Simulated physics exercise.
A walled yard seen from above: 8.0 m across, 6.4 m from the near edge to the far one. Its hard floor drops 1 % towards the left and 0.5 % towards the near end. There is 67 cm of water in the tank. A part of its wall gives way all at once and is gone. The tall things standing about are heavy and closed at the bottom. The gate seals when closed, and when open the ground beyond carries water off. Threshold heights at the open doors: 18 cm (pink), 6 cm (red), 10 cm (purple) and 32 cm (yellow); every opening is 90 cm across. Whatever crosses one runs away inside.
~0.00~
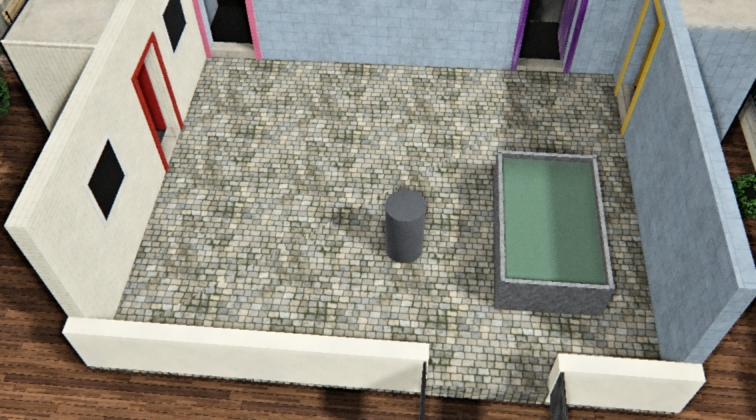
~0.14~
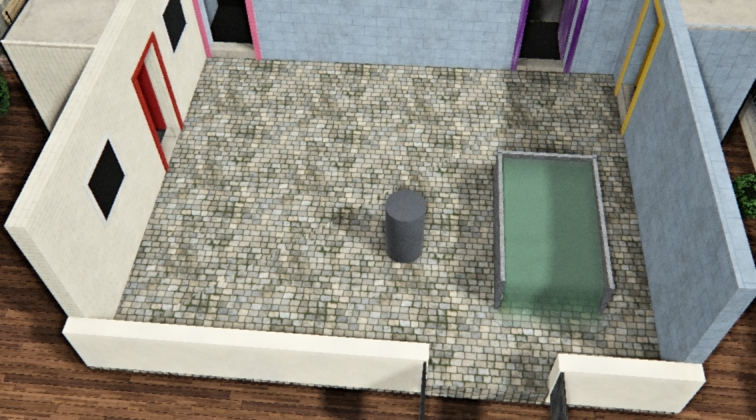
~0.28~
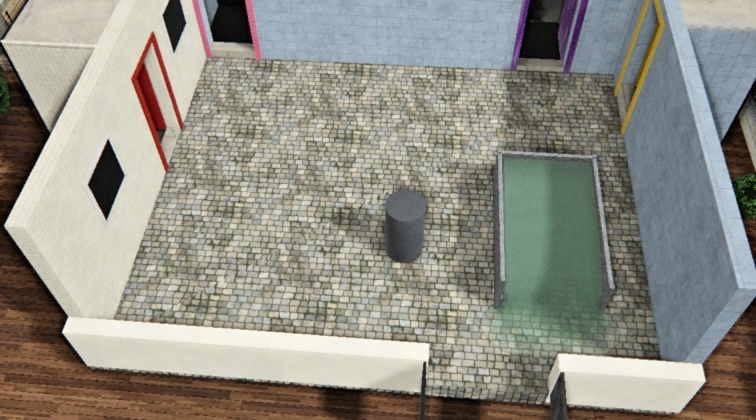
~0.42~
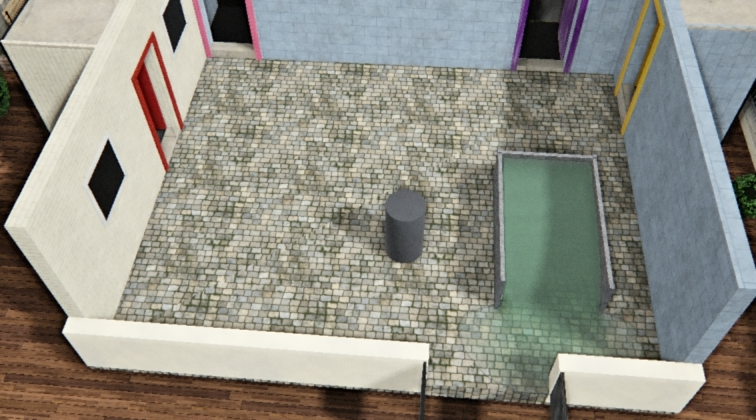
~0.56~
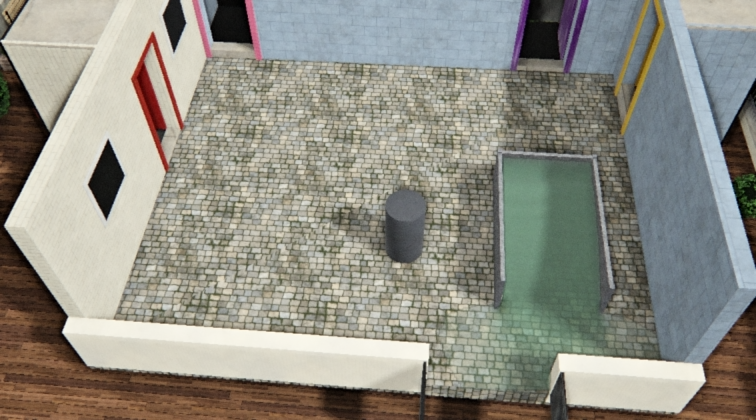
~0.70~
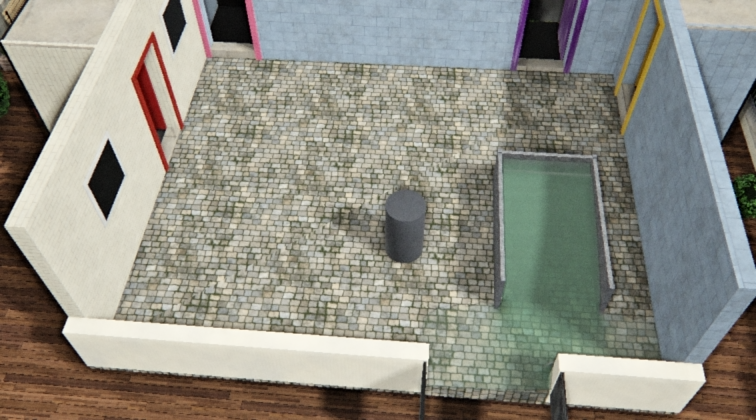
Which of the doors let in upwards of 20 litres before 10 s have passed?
The water let in: At the pink door it does not reach the limit; at the red door it keeps below the limit; at the purple door it does not reach the limit; at the yellow door it stays under the limit.
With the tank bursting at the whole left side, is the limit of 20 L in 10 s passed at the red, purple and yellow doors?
Against that limit: Red above, purple below, yellow not over.
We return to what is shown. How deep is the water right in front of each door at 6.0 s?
Depths in cm: Pink 0, red 0, purple 10, yellow 4.
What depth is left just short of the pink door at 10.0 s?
Some 2.5 cm.
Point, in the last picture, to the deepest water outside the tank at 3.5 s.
Near (621, 382).
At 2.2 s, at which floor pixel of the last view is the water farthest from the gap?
Around (288, 358).
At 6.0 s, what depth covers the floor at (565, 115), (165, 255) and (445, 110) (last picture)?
About 2, 0 and 2 cm.
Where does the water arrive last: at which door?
It is the red one.
After 1.4 s water covers 10 % of the floor and is deepest (52 cm) near (661, 385); pink door not reached, red door not reached, purple door not reached, yellow door not reached.
After 2.2 s water covers 10 % of the floor and is deepest (43 cm) near (661, 385); pink door not reached, red door not reached, purple door not reached, yellow door not reached.
After 3.5 s water covers 20 % of the floor and is deepest (22 cm) near (621, 382); pink door not reached, red door not reached, purple door not reached, yellow door 8 cm at the sill, 0 L in.
After 6.0 s water covers 40 % of the floor and is deepest (12 cm) near (594, 96); pink door not reached, red door not reached, purple door 10 cm at the sill, 6 L in, yellow door 4 cm at the sill, 0 L in.
After 10.0 s water covers 70 % of the floor and is deepest (6 cm) near (176, 145); pink door 2 cm at the sill, 0 L in, red door 4 cm at the sill, 0 L in, purple door 3 cm at the sill, 7 L in, yellow door 3 cm at the sill, 0 L in.
